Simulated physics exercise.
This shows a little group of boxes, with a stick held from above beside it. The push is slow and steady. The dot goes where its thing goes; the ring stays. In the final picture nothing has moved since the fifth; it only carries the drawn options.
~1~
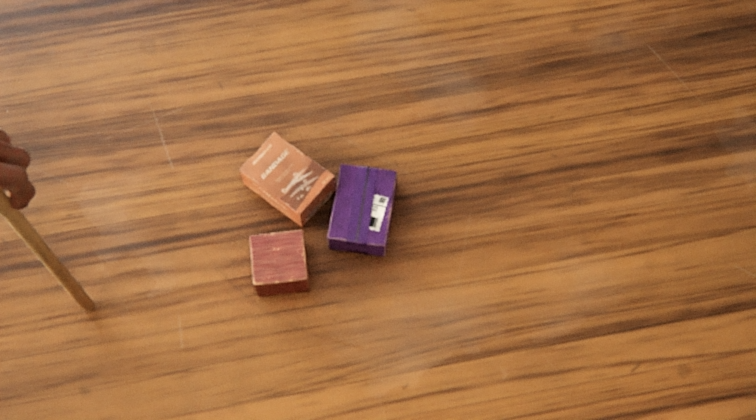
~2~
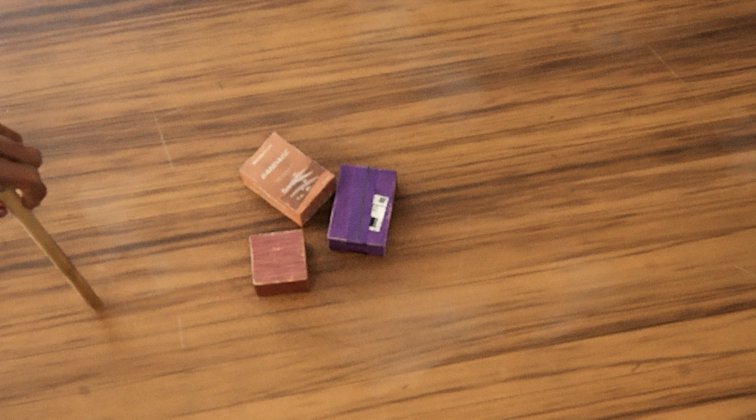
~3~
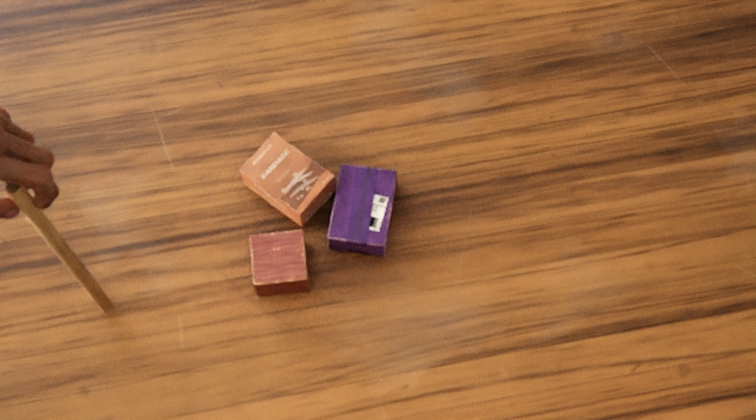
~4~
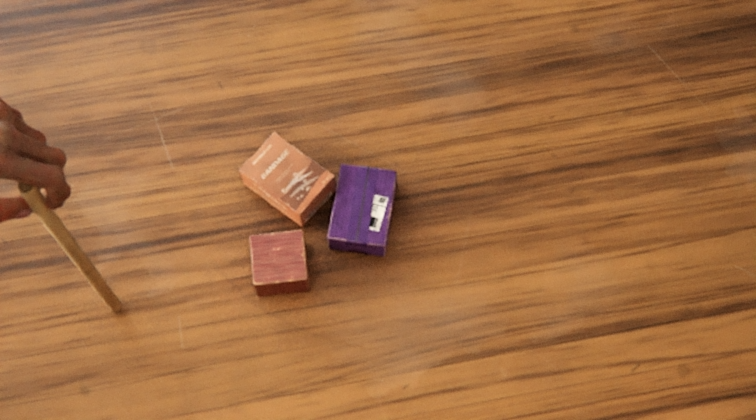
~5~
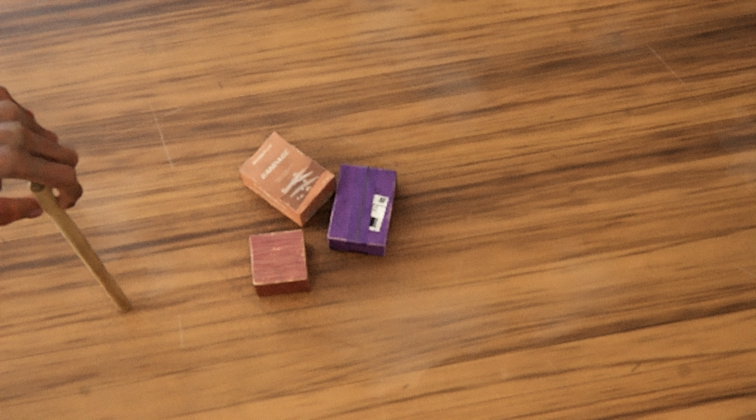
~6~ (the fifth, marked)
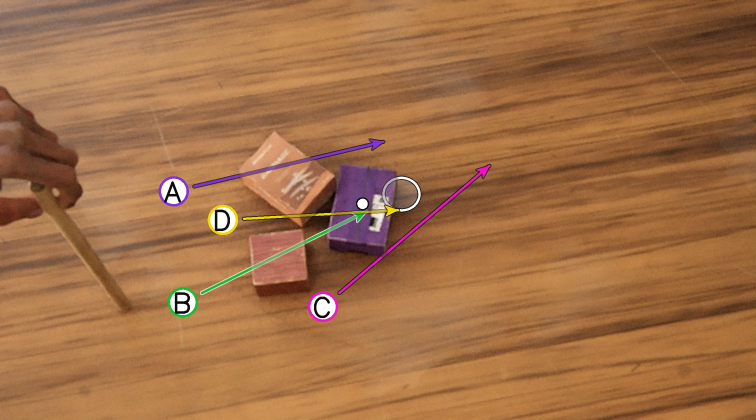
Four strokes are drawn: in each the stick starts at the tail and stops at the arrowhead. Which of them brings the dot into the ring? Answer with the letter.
With B the dot lies in the ring.
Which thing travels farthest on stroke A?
The orange box goes farthest.
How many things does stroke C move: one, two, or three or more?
One.
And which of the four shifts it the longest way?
That is D.
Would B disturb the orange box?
No.
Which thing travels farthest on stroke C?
The purple box goes farthest.
On the marked copy, A from (194, 187) to (383, 142); B from (202, 293) to (366, 212); C from (339, 293) to (489, 166); D from (244, 219) to (398, 210); the ring at (401, 194); the white dot at (363, 204).
Following B. Soon after the start, foot of the stick (263, 263); purple box (363, 210); red block (294, 263).
Later, foot of the stick (323, 234); purple box (372, 211); red block (322, 264).
In the end, foot of the stick (366, 212); purple box (401, 201); red block (322, 264); the dot on the purple box is in the ring.
As for the rest, A leaves the dotted thing at (408, 238); C leaves the dotted thing at (375, 193); D leaves the dotted thing at (433, 211).
